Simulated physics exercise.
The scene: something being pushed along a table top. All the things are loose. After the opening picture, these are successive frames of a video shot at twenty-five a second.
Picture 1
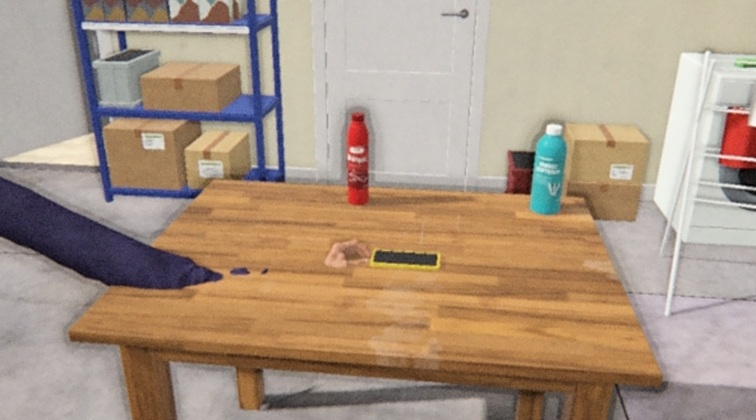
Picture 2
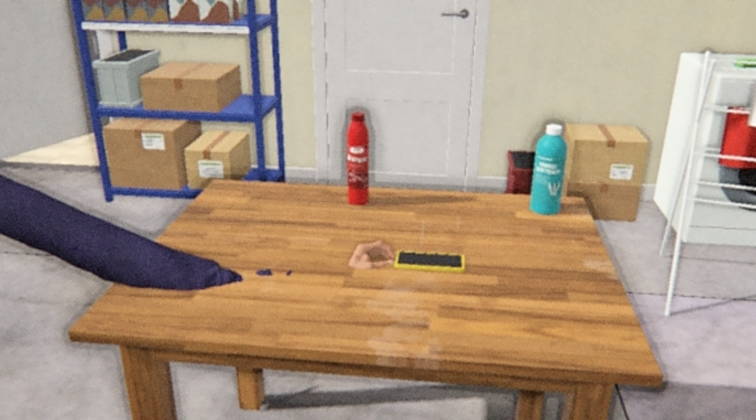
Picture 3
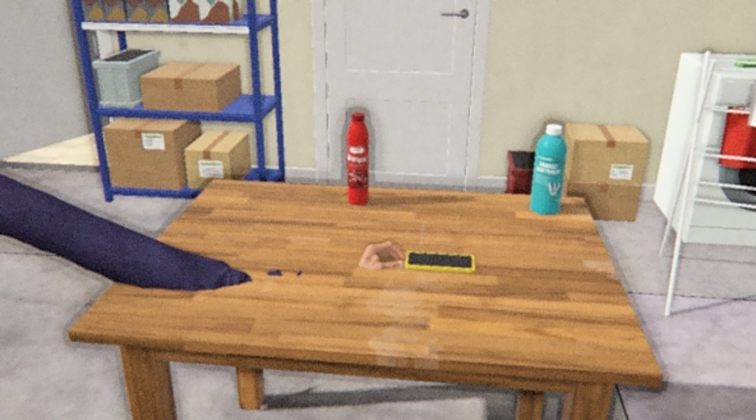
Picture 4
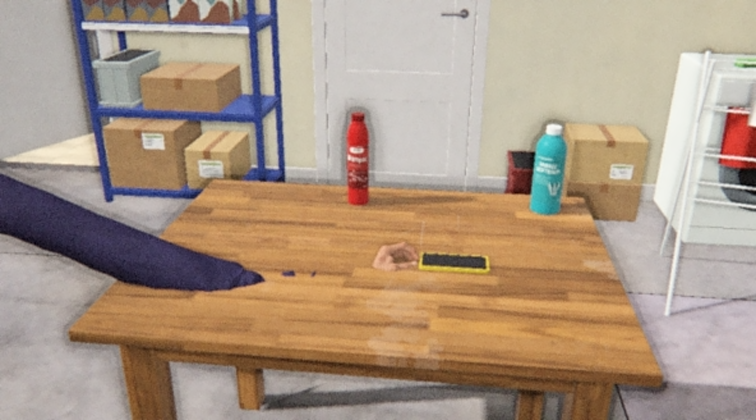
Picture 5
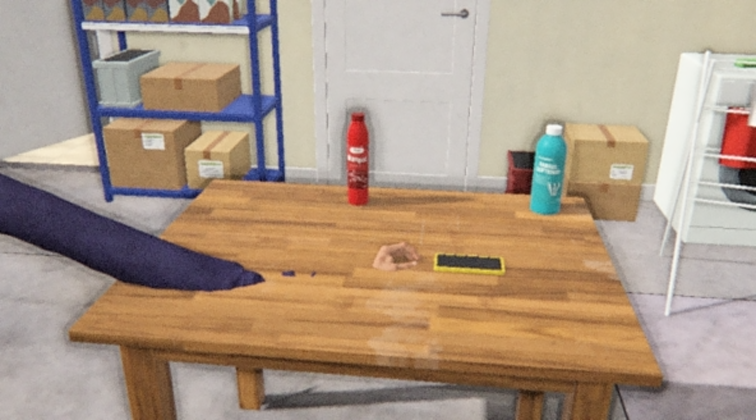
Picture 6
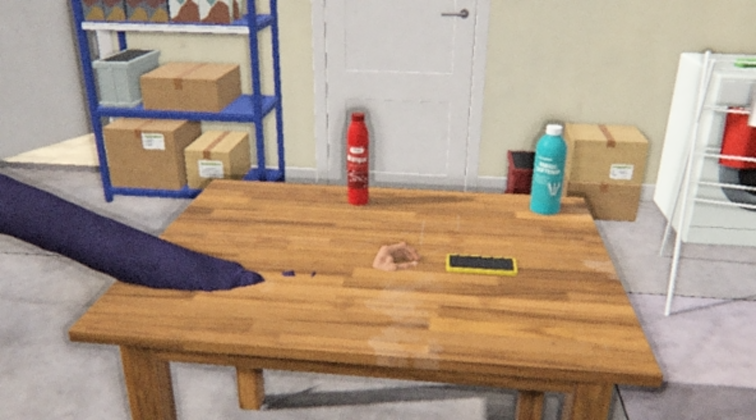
Yellow-edged phone sliding right across a wooden table, pushed by a hand that then stays still as the phone moves slightly farther.
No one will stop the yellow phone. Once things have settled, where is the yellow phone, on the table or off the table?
The yellow phone stays on the table.
Then, 0.10 s later than the last frame, yellow phone moved about its own width near (500, 266).
Then, 0.20 s later than the last frame, yellow phone moved about its own width near (504, 266).
When it is over, moved from the start, yellow phone. End places, in pixels of the last picture, yellow phone near (504, 266).
